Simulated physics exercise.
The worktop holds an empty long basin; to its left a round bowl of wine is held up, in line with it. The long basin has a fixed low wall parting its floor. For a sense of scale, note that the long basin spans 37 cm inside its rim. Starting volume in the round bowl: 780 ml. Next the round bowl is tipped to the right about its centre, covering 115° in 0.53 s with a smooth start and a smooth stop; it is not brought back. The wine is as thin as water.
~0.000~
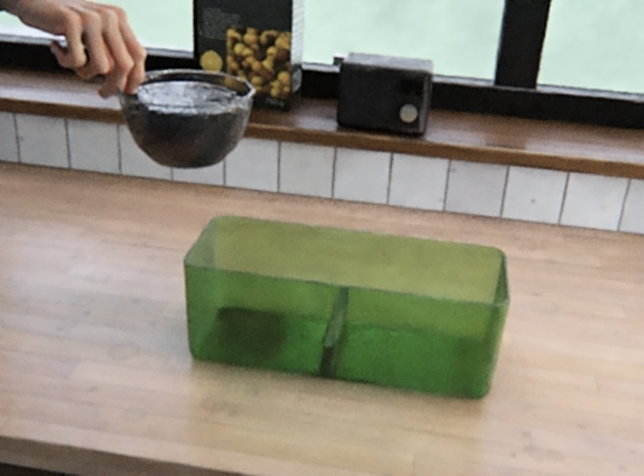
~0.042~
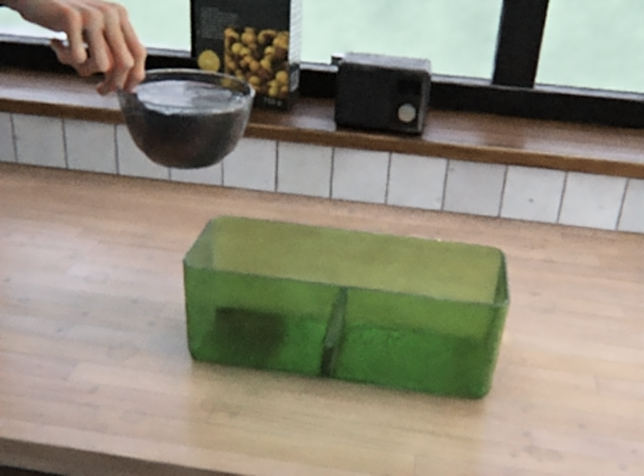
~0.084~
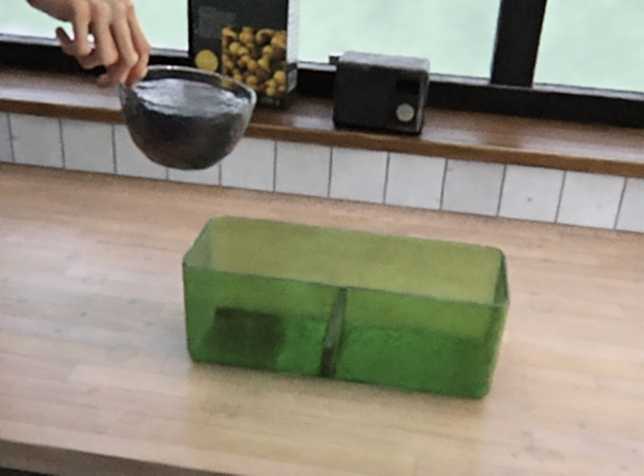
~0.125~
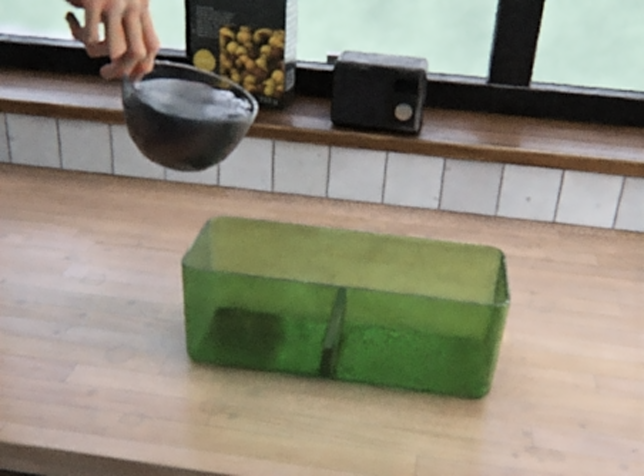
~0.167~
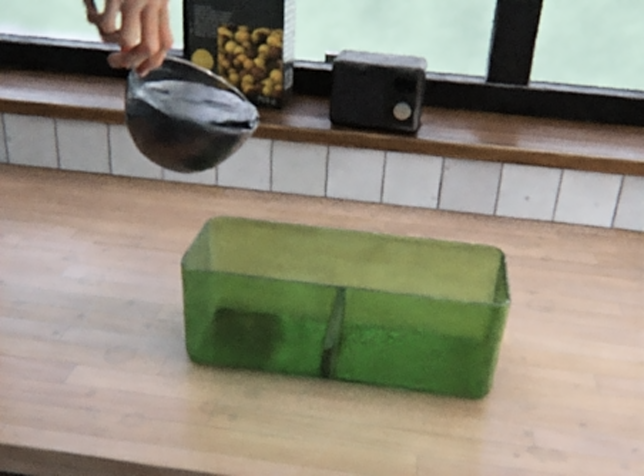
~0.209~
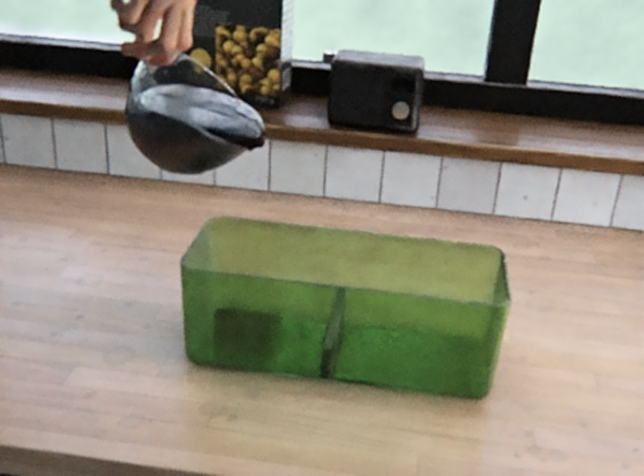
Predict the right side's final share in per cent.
The right side finishes with roughly 24 per cent.
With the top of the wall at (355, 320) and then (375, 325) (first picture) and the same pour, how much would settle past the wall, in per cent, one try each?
In order, 20 and 25 per cent.
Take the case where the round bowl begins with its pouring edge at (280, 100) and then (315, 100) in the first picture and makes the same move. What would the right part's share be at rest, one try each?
Try 1: Approx. 30 %; try 2: Approx. 55 %.
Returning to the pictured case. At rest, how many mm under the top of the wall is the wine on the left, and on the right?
Left roughly 16 mm; right roughly 34 mm.
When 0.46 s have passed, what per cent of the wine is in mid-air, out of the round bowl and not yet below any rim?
My guess is roughly 36 %.
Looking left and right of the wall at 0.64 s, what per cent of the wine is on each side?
Near 82 on the left, 7 on the right.
After 0.46 s the tilt is 109° and 10 per cent is still to pour, 53 is left of the wall and 0 right of it.
After 0.64 s the tilt is 115° and 0 per cent is still to pour, 83 is left of the wall and 7 right of it.
After 0.82 s the tilt is 115° and 0 per cent is still to pour, 71 is left of the wall and 24 right of it.
After 1.03 s the tilt is 115° and 0 per cent is still to pour, 72 is left of the wall and 23 right of it.
In the end 71 per cent lies left of the wall, 24 right of it and 5 outside.
